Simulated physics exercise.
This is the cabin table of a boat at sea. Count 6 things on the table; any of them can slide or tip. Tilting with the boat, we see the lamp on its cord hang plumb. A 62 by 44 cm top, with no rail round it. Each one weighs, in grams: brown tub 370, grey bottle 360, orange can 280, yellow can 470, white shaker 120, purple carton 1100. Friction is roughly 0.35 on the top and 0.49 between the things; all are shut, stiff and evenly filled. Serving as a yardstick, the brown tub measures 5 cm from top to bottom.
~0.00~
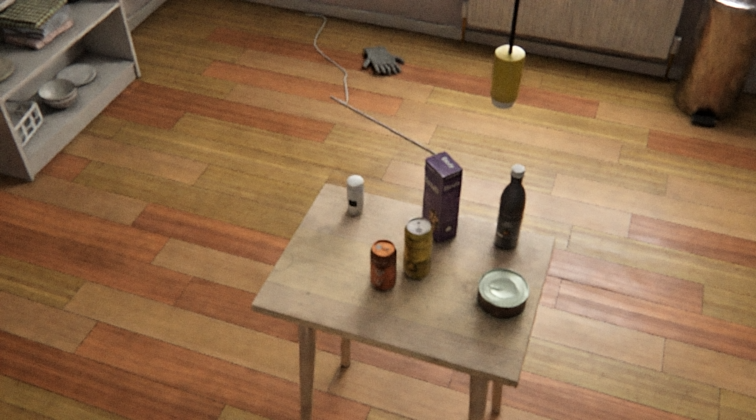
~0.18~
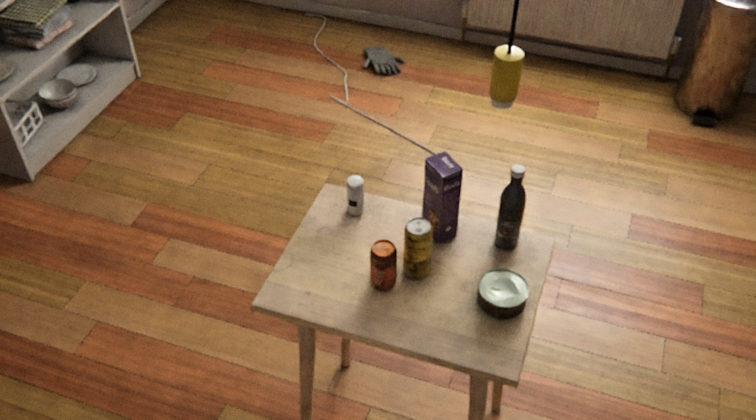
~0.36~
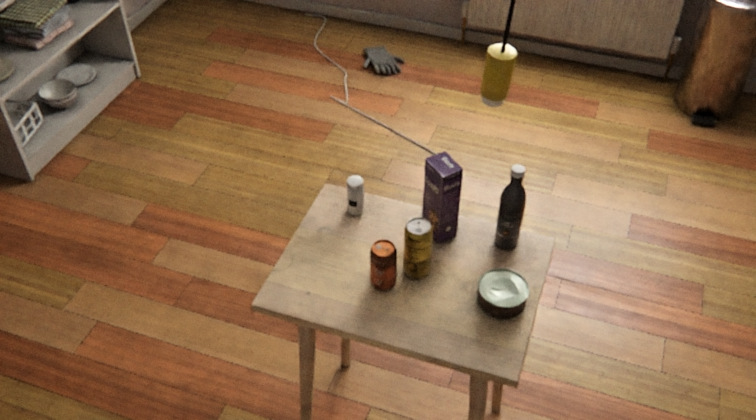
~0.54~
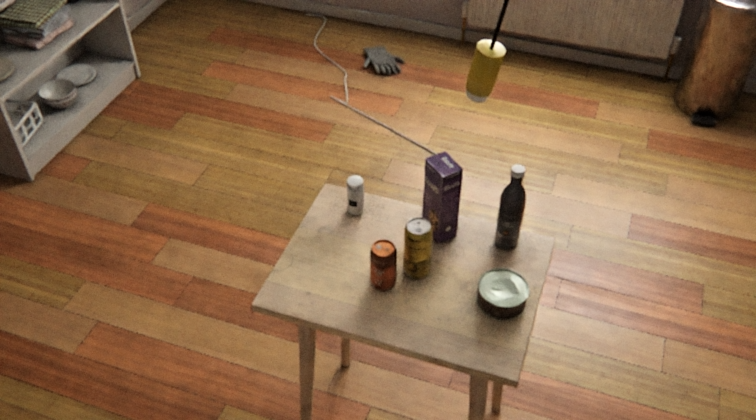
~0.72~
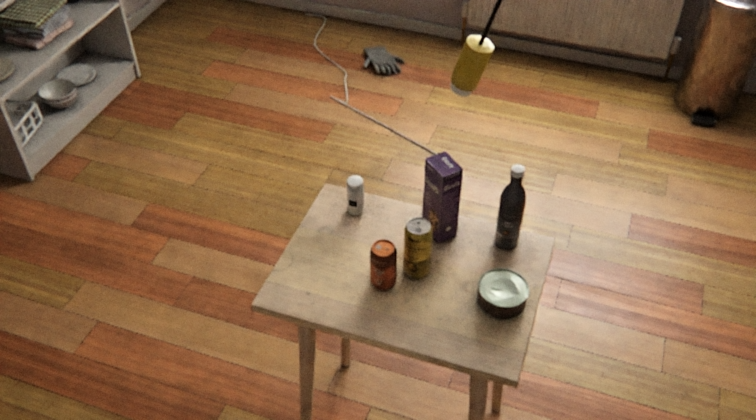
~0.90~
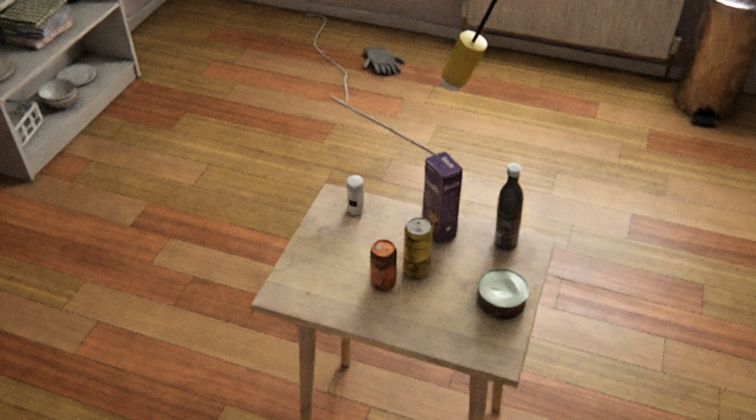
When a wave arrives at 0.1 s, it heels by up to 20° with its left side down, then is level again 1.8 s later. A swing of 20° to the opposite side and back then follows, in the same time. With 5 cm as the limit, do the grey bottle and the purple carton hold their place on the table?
Result: Grey bottle changes position, purple carton changes position.
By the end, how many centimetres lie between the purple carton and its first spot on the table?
Around 18 centimetres.
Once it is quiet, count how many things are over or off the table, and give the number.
The answer: 2.
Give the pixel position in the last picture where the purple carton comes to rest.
At roughly (386, 245).
Around 1.40 s, floor tilted 12°, left side down; grey bottle now off the table; purple carton tipped 13° against what carries it near (428, 200).
Around 1.90 s, boat level; purple carton on its side near (383, 244).
Around 2.90 s, floor tilted 19°, right side down; purple carton on its side near (384, 244).
Around 3.50 s, floor tilted 2°, right side down; purple carton on its side near (386, 245).
Finally (4.2 s), off the table, grey bottle; on their side or leaning hard on the table, purple carton; the other 4 still in place (within 5 cm). In the last view, purple carton near (386, 245).
